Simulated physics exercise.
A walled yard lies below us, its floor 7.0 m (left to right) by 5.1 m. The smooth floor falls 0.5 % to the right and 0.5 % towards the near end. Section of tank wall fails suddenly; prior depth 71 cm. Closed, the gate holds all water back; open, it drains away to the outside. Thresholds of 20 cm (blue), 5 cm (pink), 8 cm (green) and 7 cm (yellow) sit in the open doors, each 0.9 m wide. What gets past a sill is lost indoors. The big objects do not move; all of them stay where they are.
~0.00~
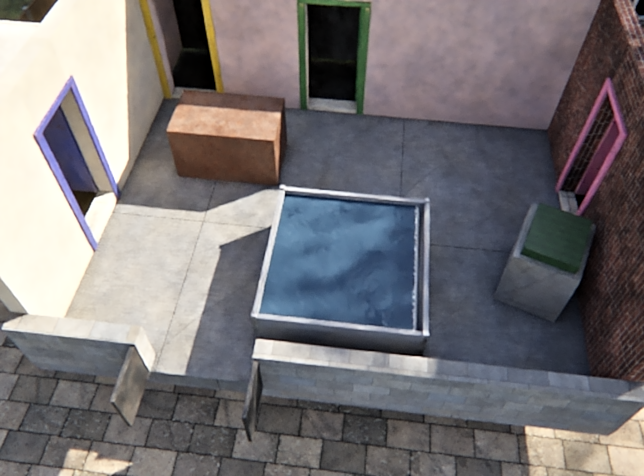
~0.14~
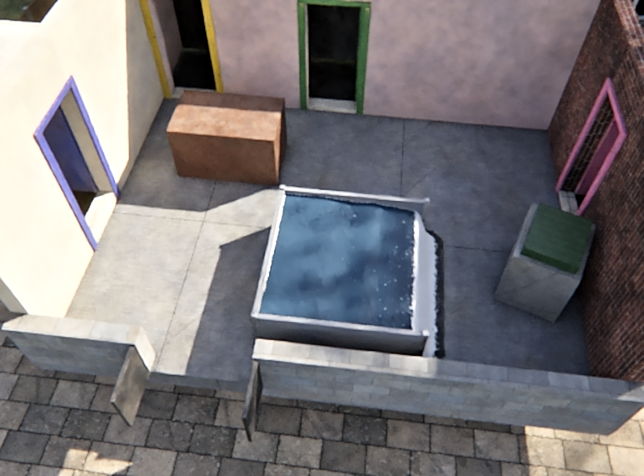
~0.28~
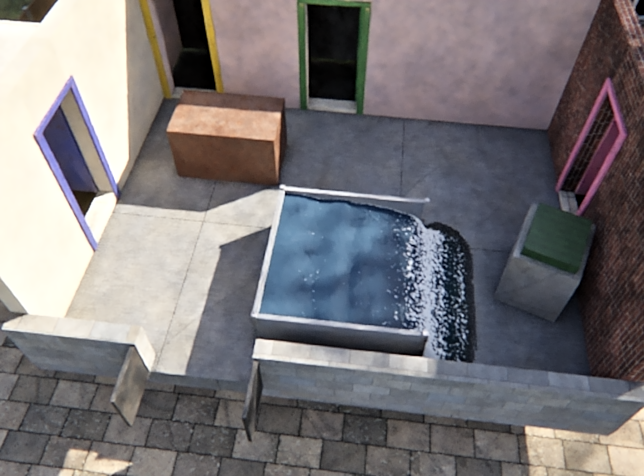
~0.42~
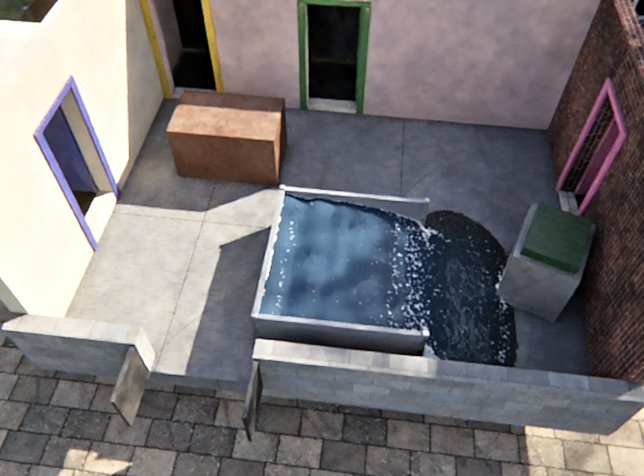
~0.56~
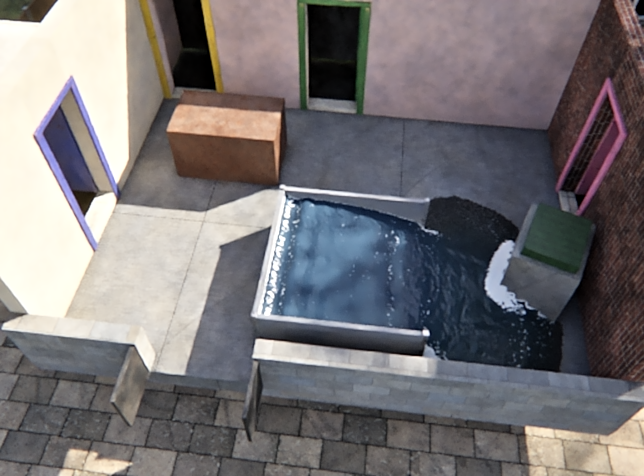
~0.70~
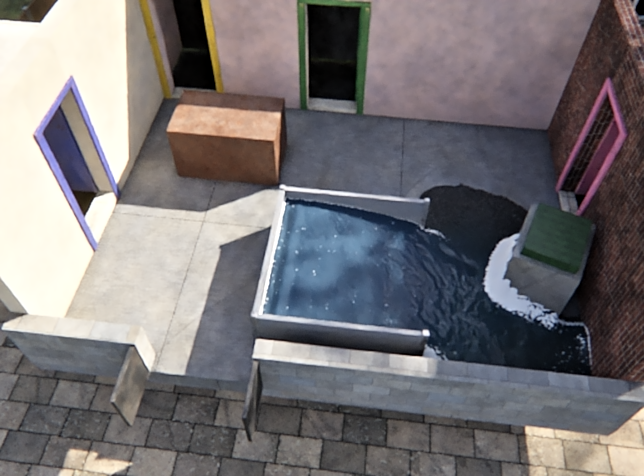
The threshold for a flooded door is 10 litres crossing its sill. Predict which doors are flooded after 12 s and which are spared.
The blue door is spared, the pink door is flooded, the green door is spared, the yellow door is flooded.
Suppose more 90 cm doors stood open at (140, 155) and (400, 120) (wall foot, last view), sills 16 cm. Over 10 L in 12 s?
Result in order - not enough, then not enough.
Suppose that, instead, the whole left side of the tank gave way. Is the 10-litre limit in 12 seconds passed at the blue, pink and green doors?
Door blue goes beyond, door pink goes beyond, door green stays within.
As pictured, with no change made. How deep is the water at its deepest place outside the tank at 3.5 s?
Roughly 32 cm.
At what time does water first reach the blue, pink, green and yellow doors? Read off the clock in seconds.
Arrival: Blue 5.0 s, pink 0.9 s, green 3.2 s, yellow 4.5 s.
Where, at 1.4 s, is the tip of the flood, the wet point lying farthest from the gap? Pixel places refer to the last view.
I'd put it close to (545, 167).
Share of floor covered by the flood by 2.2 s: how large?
Around 30 per cent.
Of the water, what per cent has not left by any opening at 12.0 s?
Share still there: About 82 %.
After 1.4 s water covers 25 % of the floor and is deepest (61 cm) near (570, 402); blue door not reached, pink door 11 cm at the sill, 18 L in, green door not reached, yellow door not reached.
After 2.2 s water covers 30 % of the floor and is deepest (74 cm) near (566, 293); blue door not reached, pink door 14 cm at the sill, 71 L in, green door not reached, yellow door not reached.
After 3.5 s water covers 45 % of the floor and is deepest (32 cm) near (533, 334); blue door not reached, pink door 10 cm at the sill, 106 L in, green door 3 cm at the sill, 0 L in, yellow door not reached.
After 7.0 s water covers 85 % of the floor and is deepest (19 cm) near (489, 296); blue door 3 cm at the sill, 0 L in, pink door 12 cm at the sill, 183 L in, green door 5 cm at the sill, 0 L in, yellow door 11 cm at the sill, 10 L in.
After 12.0 s water covers 100 % of the floor and is deepest (12 cm) near (566, 293); blue door 3 cm at the sill, 0 L in, pink door 8 cm at the sill, 261 L in, green door 6 cm at the sill, 0 L in, yellow door 8 cm at the sill, 34 L in.
